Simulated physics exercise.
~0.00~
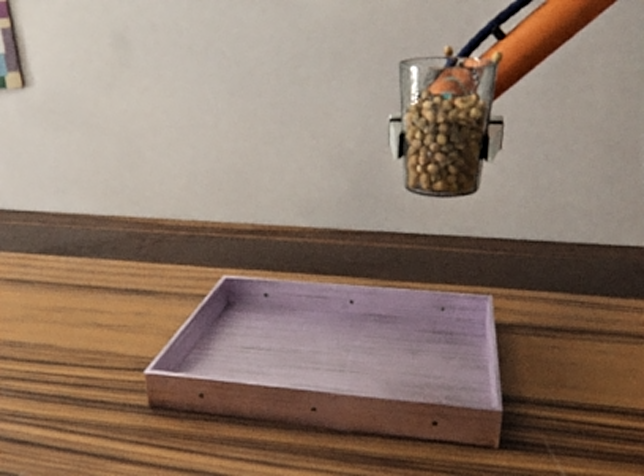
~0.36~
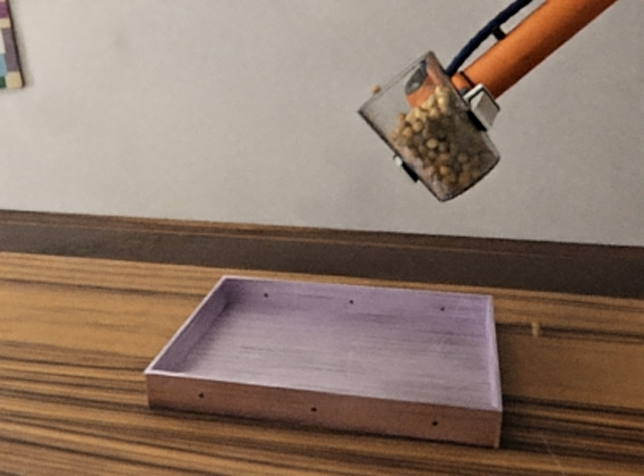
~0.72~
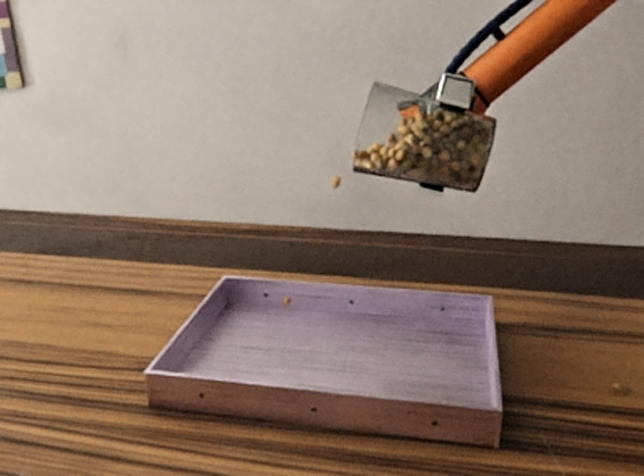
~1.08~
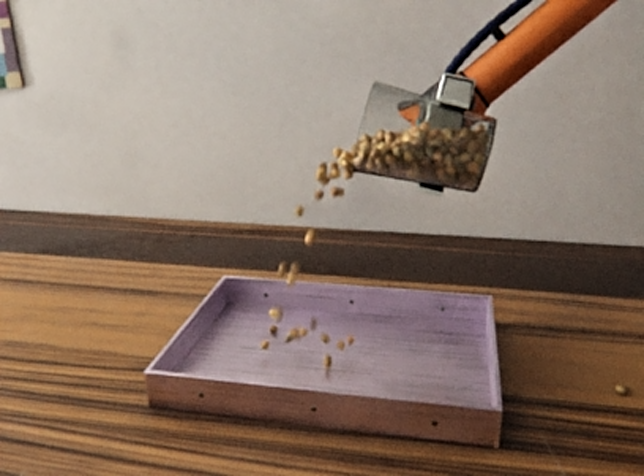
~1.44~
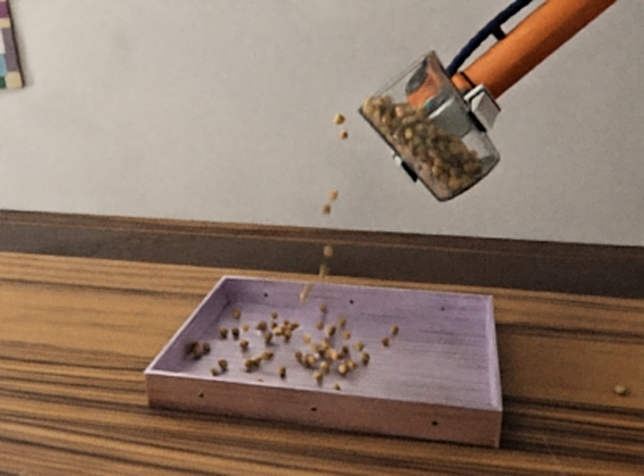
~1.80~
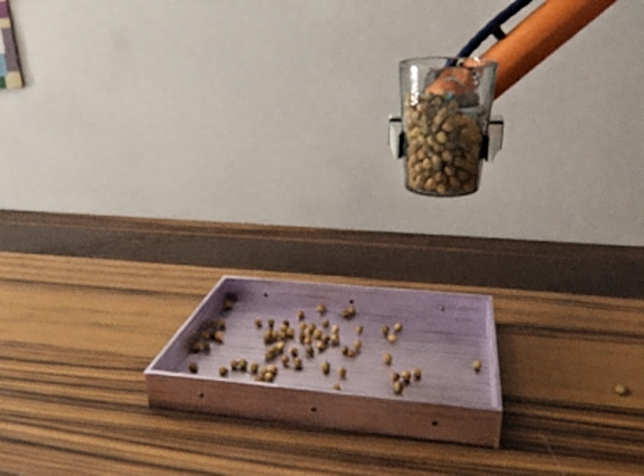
A robot arm tips a clear cup, spills some chickpeas into a purple tray, and rights it.
